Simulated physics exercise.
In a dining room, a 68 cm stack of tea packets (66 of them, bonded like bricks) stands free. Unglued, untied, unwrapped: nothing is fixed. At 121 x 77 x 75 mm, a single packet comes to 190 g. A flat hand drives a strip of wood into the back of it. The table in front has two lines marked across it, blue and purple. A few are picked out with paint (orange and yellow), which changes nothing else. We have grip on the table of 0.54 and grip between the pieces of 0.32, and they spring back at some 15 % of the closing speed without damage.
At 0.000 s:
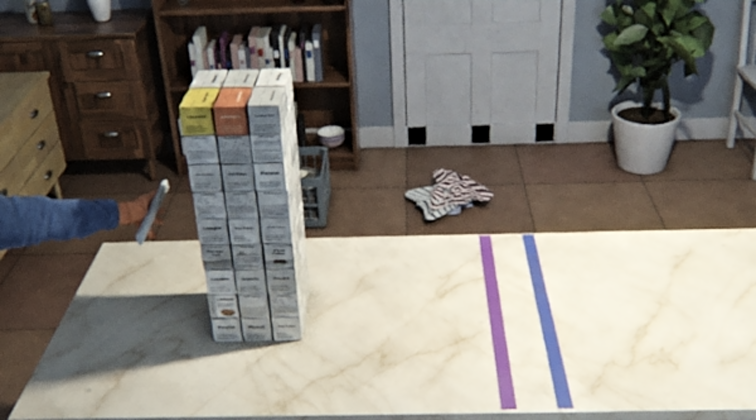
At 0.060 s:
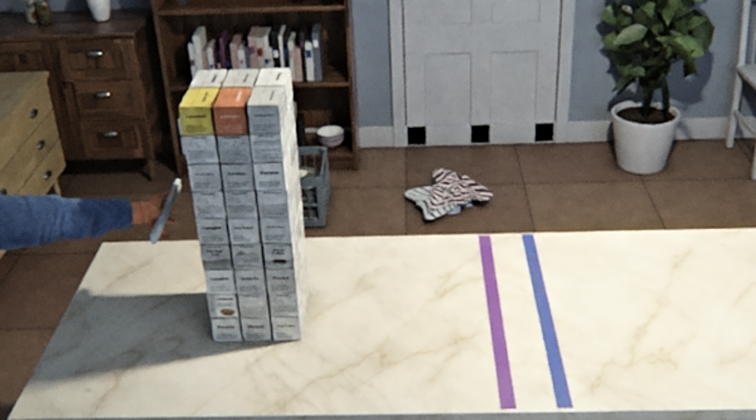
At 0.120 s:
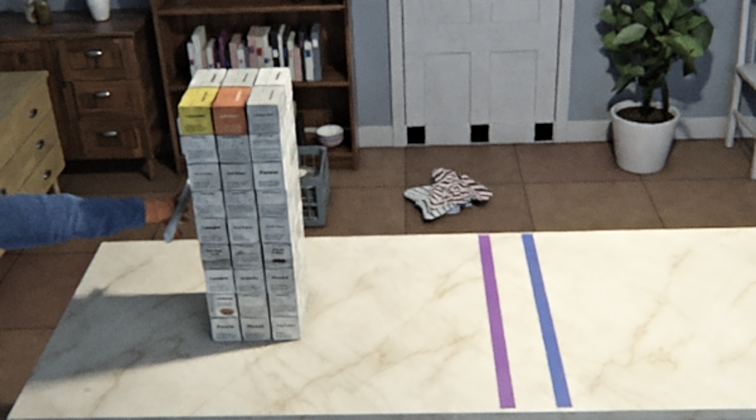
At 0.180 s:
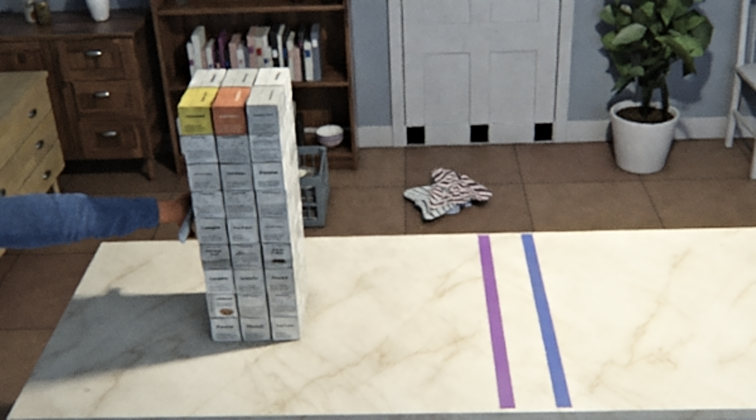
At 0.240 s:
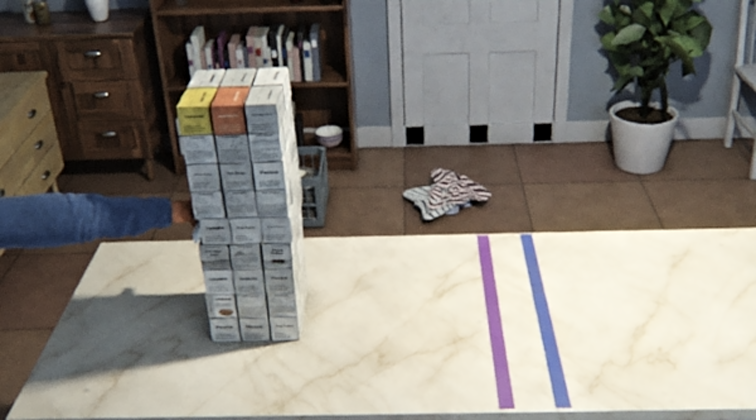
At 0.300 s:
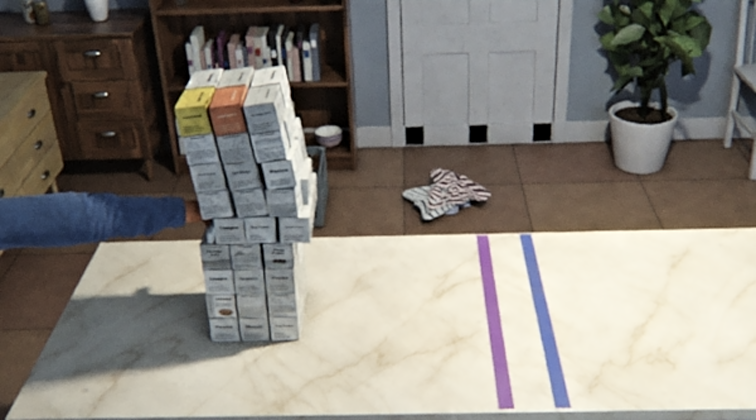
A tall stack of small boxes stood on a marble table as a hand moved in from the left with a flat strip, pushing its middle rightward until the upper boxes shifted and leaned left.
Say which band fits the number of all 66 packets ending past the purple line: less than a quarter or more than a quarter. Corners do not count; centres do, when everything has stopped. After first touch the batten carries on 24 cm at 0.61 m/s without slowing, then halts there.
The band is under a quarter.
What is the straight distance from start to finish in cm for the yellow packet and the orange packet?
Yellow ends up 68 cm away; orange ends up 146 cm away.
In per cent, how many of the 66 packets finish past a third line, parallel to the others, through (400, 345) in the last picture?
Around 25 per cent of them.
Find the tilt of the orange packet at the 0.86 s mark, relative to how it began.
My estimate is close to 100°.
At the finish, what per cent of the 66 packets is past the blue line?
5 per cent.
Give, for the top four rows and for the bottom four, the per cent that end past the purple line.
From above it's 10%, from below it's 0%.
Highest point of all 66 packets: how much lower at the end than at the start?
I'd say it's about 30 cm lower than before.
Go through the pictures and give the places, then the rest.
In the first picture (places mark the middle of the side facing us), batten (139, 240) 13 cm from the stack; blue line, near end, (551, 340); purple line, near end, (500, 341); yellow packet (197, 121); orange packet (231, 121); nothing disturbed.
The second picture shows batten (153, 239) 10 cm from the stack; yellow packet (197, 121).
The third picture shows batten (167, 239) 6 cm from the stack; yellow packet (196, 121).
The fourth picture shows batten (182, 239) 24 mm from the stack; yellow packet (195, 121).
The fifth picture shows batten (195, 239) 12 mm in; orange packet (228, 120); 8 disturbed, none past the purple line.
The sixth picture shows batten (210, 238) 49 mm in; blue line, near end, (549, 340); purple line, near end, (497, 341); orange packet (228, 120) leaning 7°; yellow packet (193, 121) leaning 5°; steepest lean 7°, the packet at (268, 76); 37 disturbed, none past the purple line.
After 0.54 s, none of the 66 packets past the purple line, 52 disturbed; yellow packet leaning 51°, 12 cm lower; orange packet leaning 46°, 10 cm lower.
After 0.86 s, 2 of the 66 packets past the purple line; yellow packet upside down; orange packet on its side.
At rest (2.3 s), 4 of the 66 packets past the purple line; yellow packet upside down; orange packet 1.35 m lower. That is 6 per cent. As the last picture would show them, middles, yellow packet near (104, 324).
